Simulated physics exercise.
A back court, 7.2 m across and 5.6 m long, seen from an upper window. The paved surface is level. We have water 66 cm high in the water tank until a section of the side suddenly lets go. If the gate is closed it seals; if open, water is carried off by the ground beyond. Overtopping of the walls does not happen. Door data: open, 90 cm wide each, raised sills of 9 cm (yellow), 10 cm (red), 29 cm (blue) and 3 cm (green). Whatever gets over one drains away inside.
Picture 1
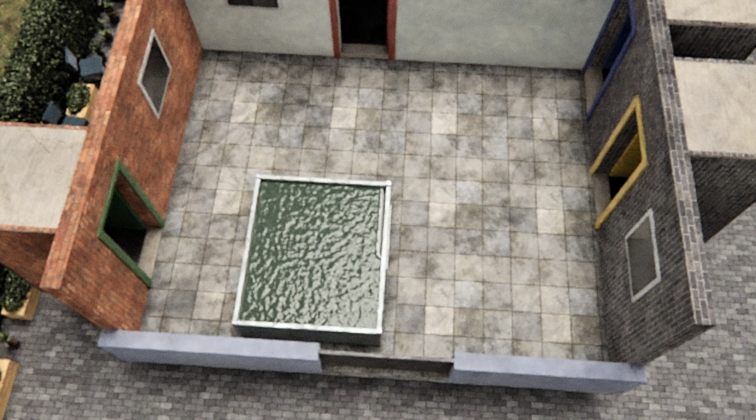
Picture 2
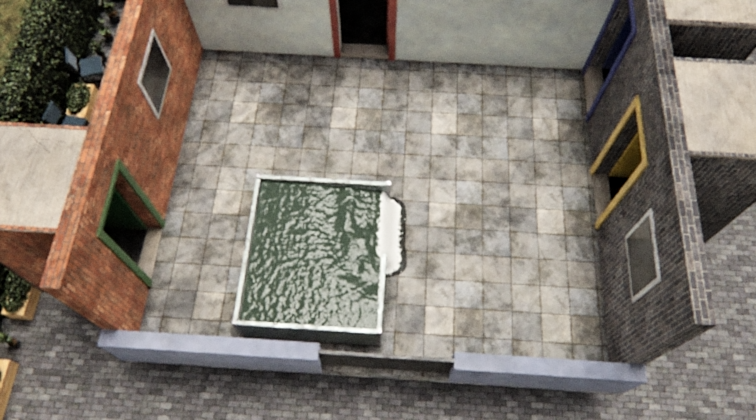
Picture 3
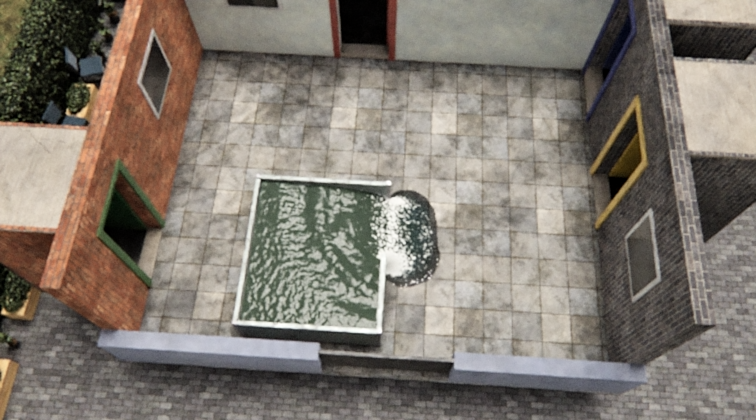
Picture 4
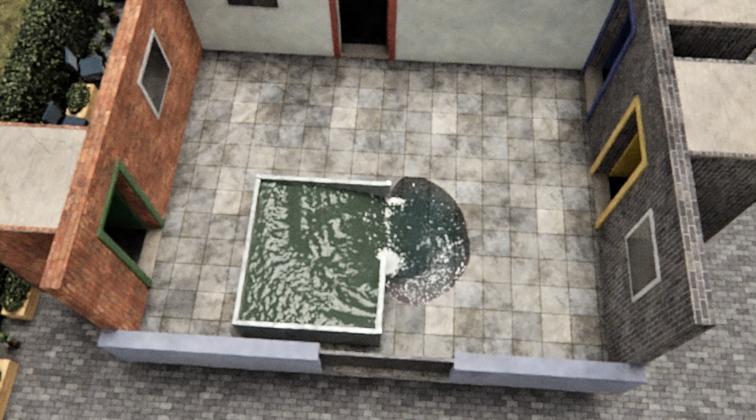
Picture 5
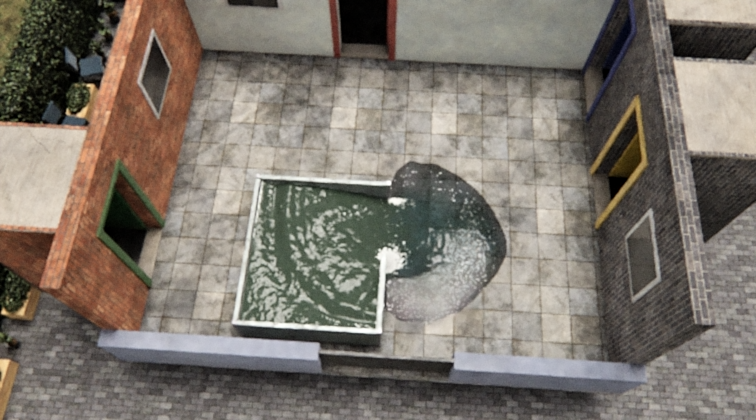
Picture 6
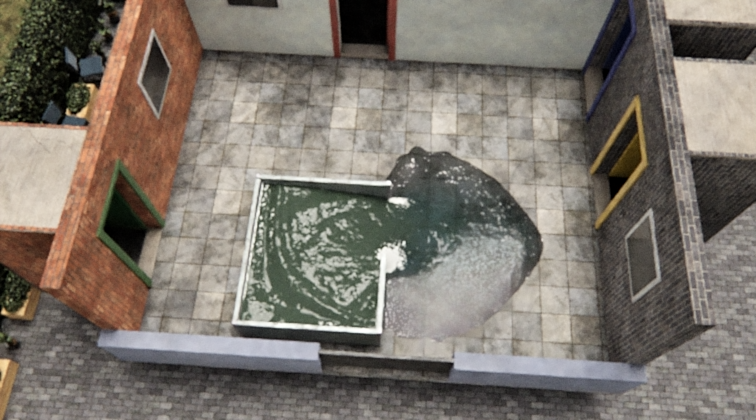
Paved back court from above, dark green water pouring from the right side of a square tank and fanning out across the tiles.
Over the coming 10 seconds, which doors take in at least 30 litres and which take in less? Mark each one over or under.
Yellow door - over; red door - under; blue door - under; green door - under.
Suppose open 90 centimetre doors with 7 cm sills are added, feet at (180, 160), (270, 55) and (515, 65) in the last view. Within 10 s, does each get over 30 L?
Note, doorways in listed order: Stays short, stays short, goes beyond.
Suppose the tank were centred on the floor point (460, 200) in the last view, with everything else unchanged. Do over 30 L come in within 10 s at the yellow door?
Well, yellow ends up beyond the mark.
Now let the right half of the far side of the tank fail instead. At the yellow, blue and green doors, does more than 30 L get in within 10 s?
Then yellow would come out on the low side, blue on the low side and green on the low side.
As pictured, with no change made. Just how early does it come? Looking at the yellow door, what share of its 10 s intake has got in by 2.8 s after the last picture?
Around 65 percent.
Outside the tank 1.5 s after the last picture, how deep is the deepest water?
About 32 cm.
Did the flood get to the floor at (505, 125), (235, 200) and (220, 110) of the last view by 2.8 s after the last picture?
Soaked, untouched, untouched.
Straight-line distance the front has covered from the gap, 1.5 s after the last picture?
5.0 m.
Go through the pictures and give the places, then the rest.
In the first picture, the water tank at (316, 252) is whole and still, 66 cm deep.
In the second picture, water pours out at (384, 233) and has run 0.6 m, to (395, 204); typically 9 cm deep outside, 66 cm at the water tank's back.
In the third picture, the front is at (429, 270), 0.9 m from the gap at (384, 233); 1.0 m2 of floor is under water; 66 cm left at the back of the water tank.
In the fourth picture, water pours out at (384, 233) and has run 1.3 m, to (463, 262); typically 8 cm deep outside, 66 cm at the water tank's back.
In the fifth picture, water pours out at (384, 233) and has run 1.9 m, to (500, 254); typically 6 cm deep outside, 65 cm at the water tank's back.
In the sixth picture, water pours out at (384, 233) and has run 2.5 m, to (536, 239); typically 5 cm deep outside, 59 cm at the water tank's back.
Then, 0.7 s after the last picture water covers 35 % of the floor and is deepest (38 cm) near (394, 227); yellow door 17 cm at the sill, 7 L in, red door not reached, blue door not reached, green door not reached.
Then, 1.5 s after the last picture water covers 45 % of the floor and is deepest (32 cm) near (602, 372); yellow door 27 cm at the sill, 74 L in, red door not reached, blue door 14 cm at the sill, 0 L in, green door not reached.
Then, 2.8 s after the last picture water covers 45 % of the floor and is deepest (25 cm) near (578, 77); yellow door 20 cm at the sill, 173 L in, red door not reached, blue door 21 cm at the sill, 0 L in, green door not reached.
Then, 5.3 s after the last picture water covers 75 % of the floor and is deepest (20 cm) near (578, 77); yellow door 14 cm at the sill, 240 L in, red door 5 cm at the sill, 0 L in, blue door 16 cm at the sill, 0 L in, green door not reached.
Then, 9.3 s after the last picture water covers 95 % of the floor and is deepest (12 cm) near (458, 363); yellow door 11 cm at the sill, 269 L in, red door 5 cm at the sill, 0 L in, blue door 12 cm at the sill, 0 L in, green door 6 cm at the sill, 2 L in.
